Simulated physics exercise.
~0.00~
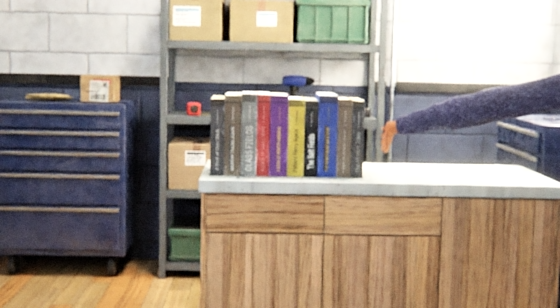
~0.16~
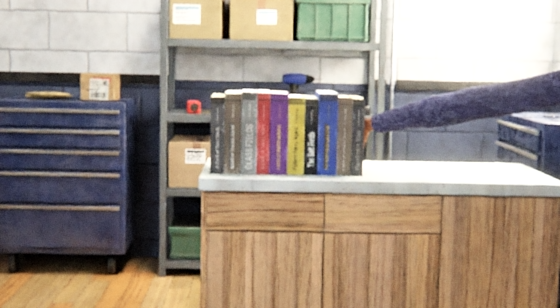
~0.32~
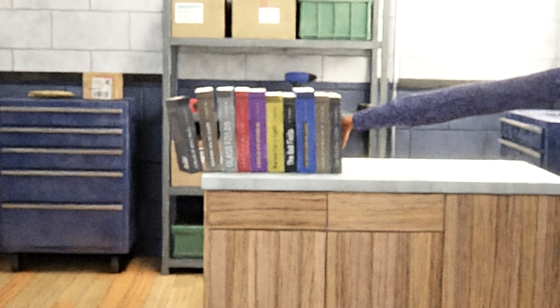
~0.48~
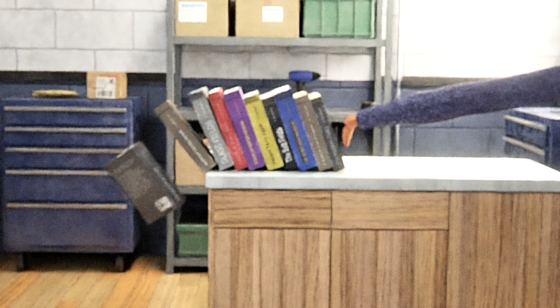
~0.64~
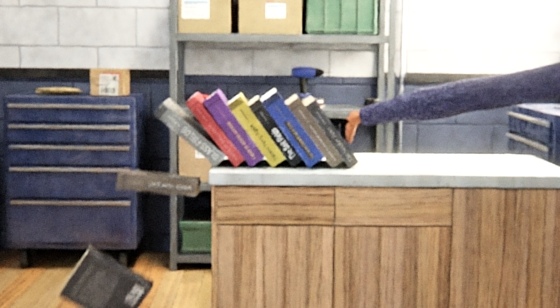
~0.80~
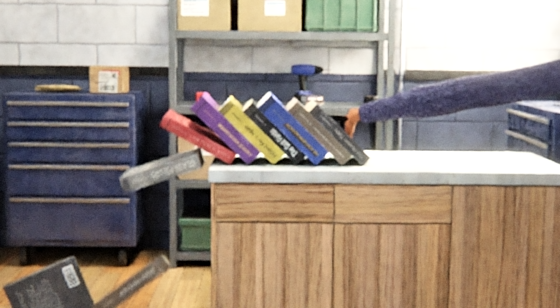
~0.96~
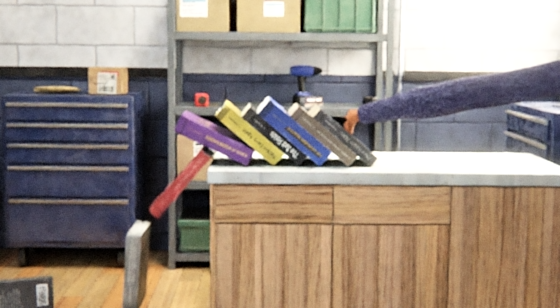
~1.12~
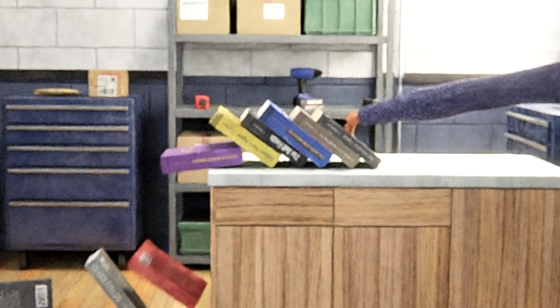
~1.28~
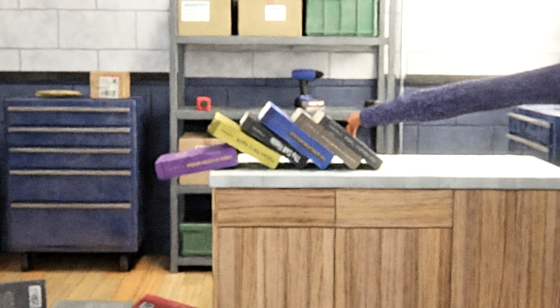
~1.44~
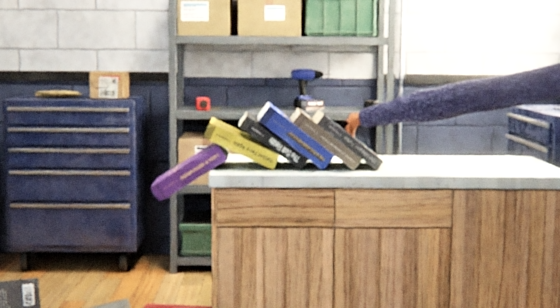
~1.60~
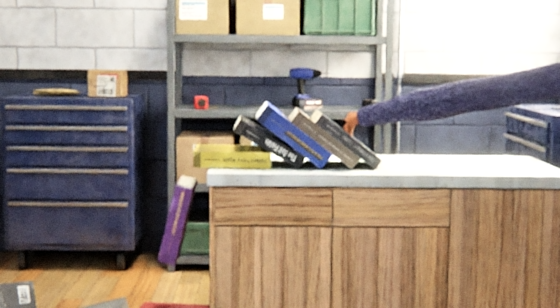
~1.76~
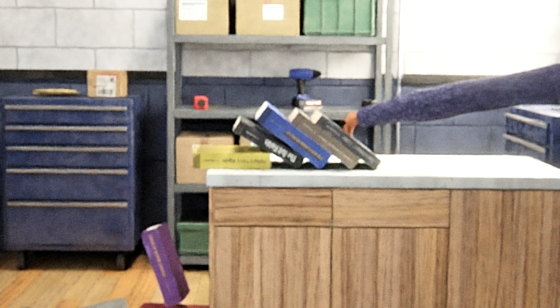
A hand pushes a row of upright files left until several topple off the worktop's edge.
